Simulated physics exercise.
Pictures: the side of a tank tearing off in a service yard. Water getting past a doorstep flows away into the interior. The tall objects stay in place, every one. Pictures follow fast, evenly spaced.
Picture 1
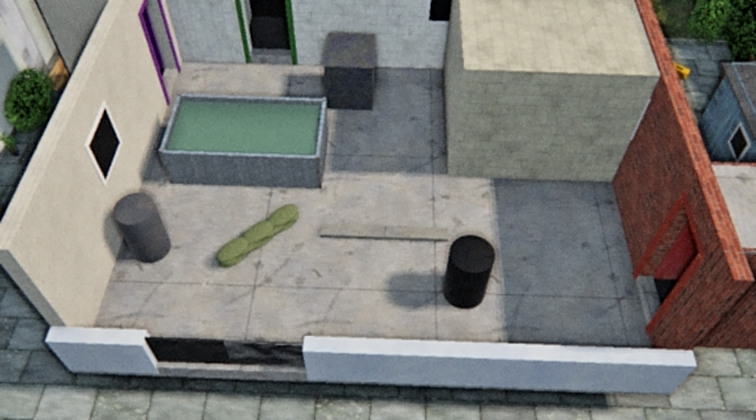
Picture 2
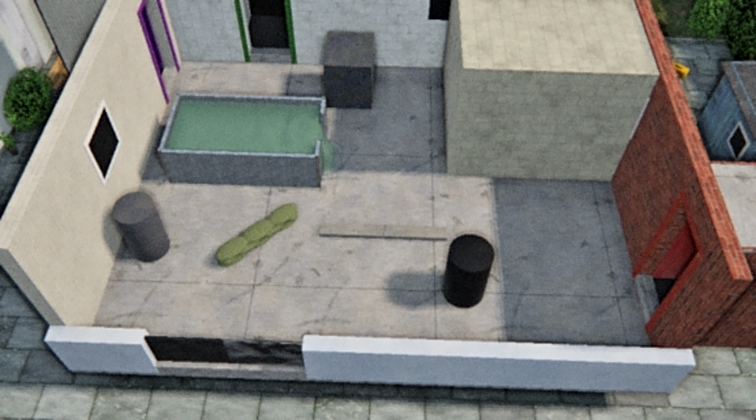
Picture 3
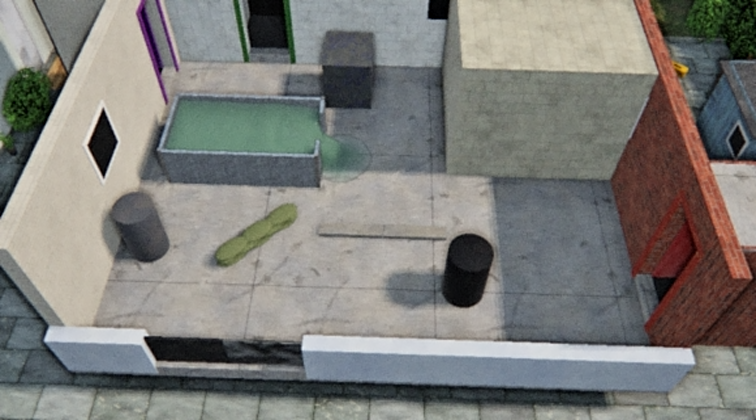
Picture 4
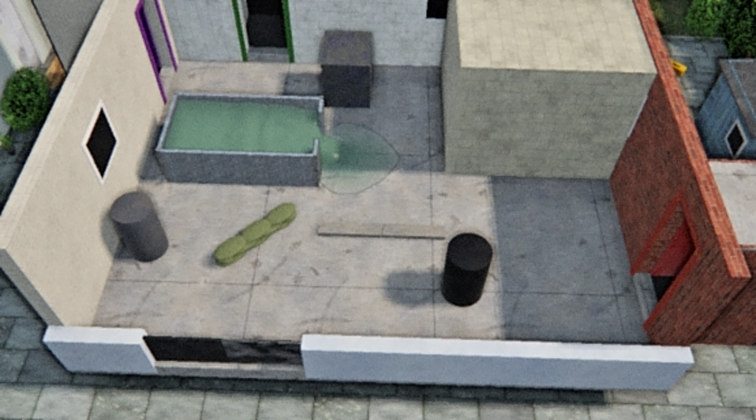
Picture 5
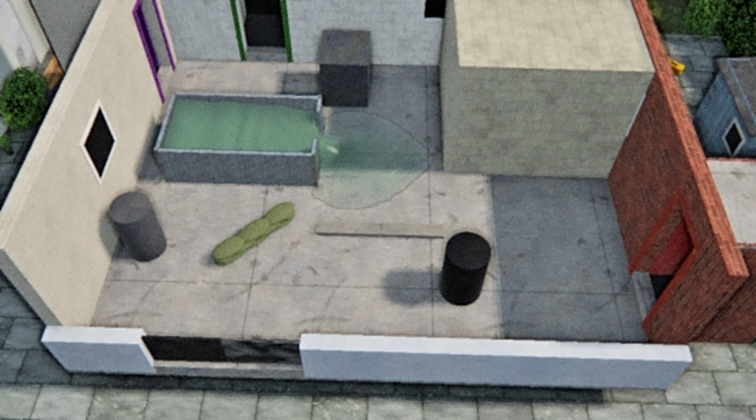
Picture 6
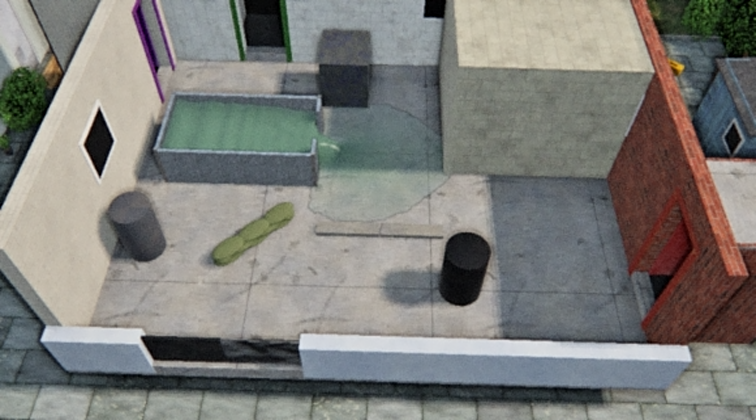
In a walled yard, water pours from a tank's right side and spreads across the paving.
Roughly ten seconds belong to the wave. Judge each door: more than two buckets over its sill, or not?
My prediction: The red door will be within bounds; the green door will be within bounds; the purple door will be within bounds.
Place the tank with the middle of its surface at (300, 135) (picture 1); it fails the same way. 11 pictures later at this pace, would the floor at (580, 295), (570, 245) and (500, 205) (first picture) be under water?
Soaked, soaked, soaked.
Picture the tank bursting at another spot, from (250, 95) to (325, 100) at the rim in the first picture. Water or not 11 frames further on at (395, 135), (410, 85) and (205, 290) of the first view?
The three spots, in order, are inundated, inundated and spared.
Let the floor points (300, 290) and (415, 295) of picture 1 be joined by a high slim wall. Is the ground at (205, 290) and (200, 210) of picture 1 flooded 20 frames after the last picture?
Untouched, then untouched.
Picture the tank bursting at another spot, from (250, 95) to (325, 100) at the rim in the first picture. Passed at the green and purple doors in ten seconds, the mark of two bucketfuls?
The green door tops the mark and the purple door tops the mark.
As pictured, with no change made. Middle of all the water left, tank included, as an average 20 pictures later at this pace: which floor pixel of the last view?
My reading is close to (343, 158).
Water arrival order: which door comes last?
That would be the one in purple.
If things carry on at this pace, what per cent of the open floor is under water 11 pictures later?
Roughly 30 percent, I reckon.
A moment on, water covers 20 % of the floor; the red door not reached, the green door not reached, the purple door not reached.
Next, water covers 30 % of the floor; the red door not reached, the green door not reached, the purple door not reached.
Then, water covers 45 % of the floor; the red door wet at the sill, nothing in, the green door wet at the sill, nothing in, the purple door not reached.
Later, water covers 65 % of the floor; the red door wet at the sill, nothing in, the green door wet at the sill, nothing in, the purple door wet at the sill, nothing in.
In the end, water covers 95 % of the floor; the red door wet at the sill, nothing in, the green door wet at the sill, nothing in, the purple door wet at the sill, nothing in.
